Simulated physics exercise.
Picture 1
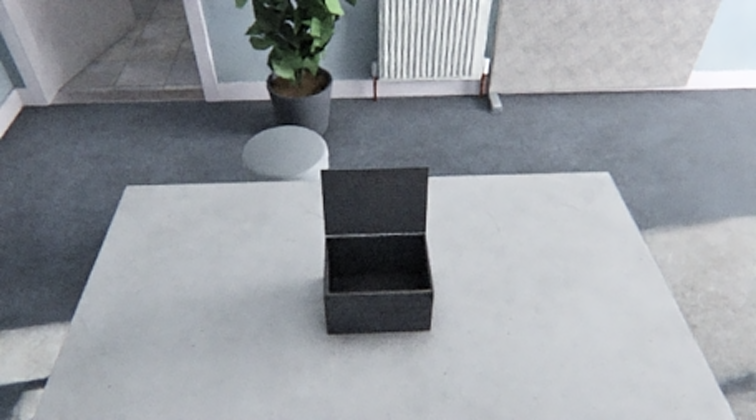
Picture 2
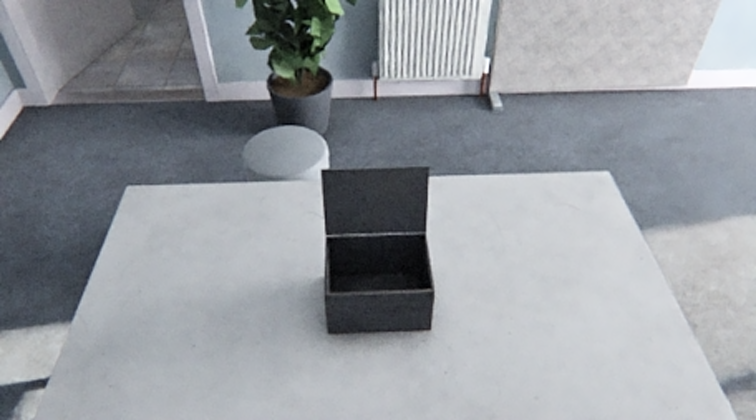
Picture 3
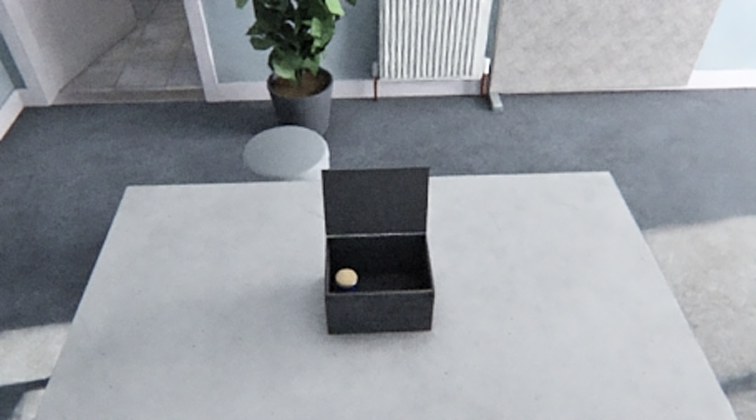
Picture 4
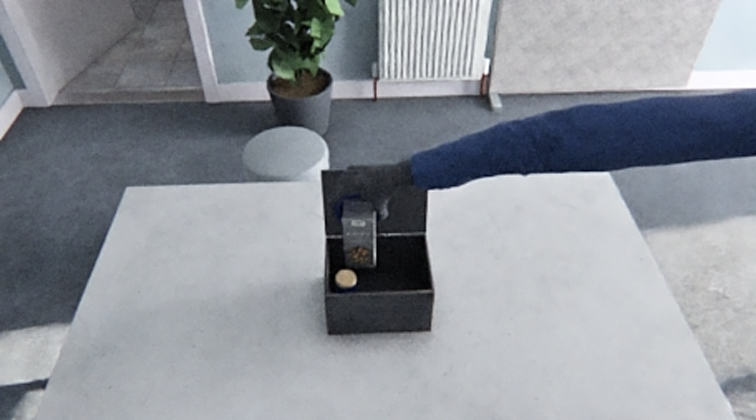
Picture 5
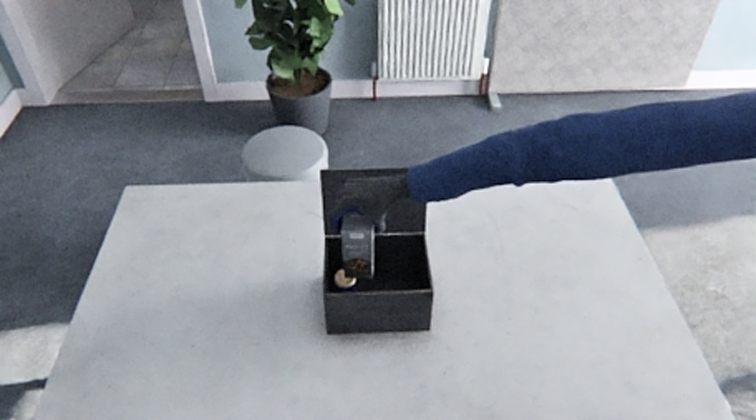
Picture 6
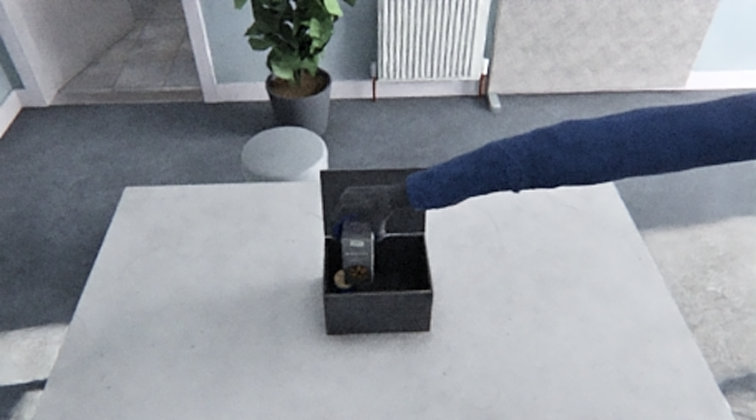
We see an open, empty black box on a pale table, then a small item with a round tan top appears inside at the left. A blue-sleeved arm reaches in from the right and lowers a grey carton into the box.
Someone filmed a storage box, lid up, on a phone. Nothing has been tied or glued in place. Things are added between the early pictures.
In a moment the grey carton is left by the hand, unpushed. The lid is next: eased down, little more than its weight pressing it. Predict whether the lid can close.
Prediction: The lid closes.
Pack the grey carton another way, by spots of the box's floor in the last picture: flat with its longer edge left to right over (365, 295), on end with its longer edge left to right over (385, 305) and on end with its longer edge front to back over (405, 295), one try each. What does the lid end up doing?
With the first placement the lid remains open; with the second, it remains open; with the third, it remains open.
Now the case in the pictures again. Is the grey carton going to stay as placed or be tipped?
Looking at the last picture, it sits at an angle.
Then, 0.90 s on from there, lid starting down; grey carton on its side near (386, 277).
Then, 1.80 s on from there, lid 39° above the rim; grey carton on its side near (386, 277).
In the end, lid shut; toppled in the box, grey carton; blue shaker unmoved. At the end, from the last picture's camera, grey carton near (386, 277).
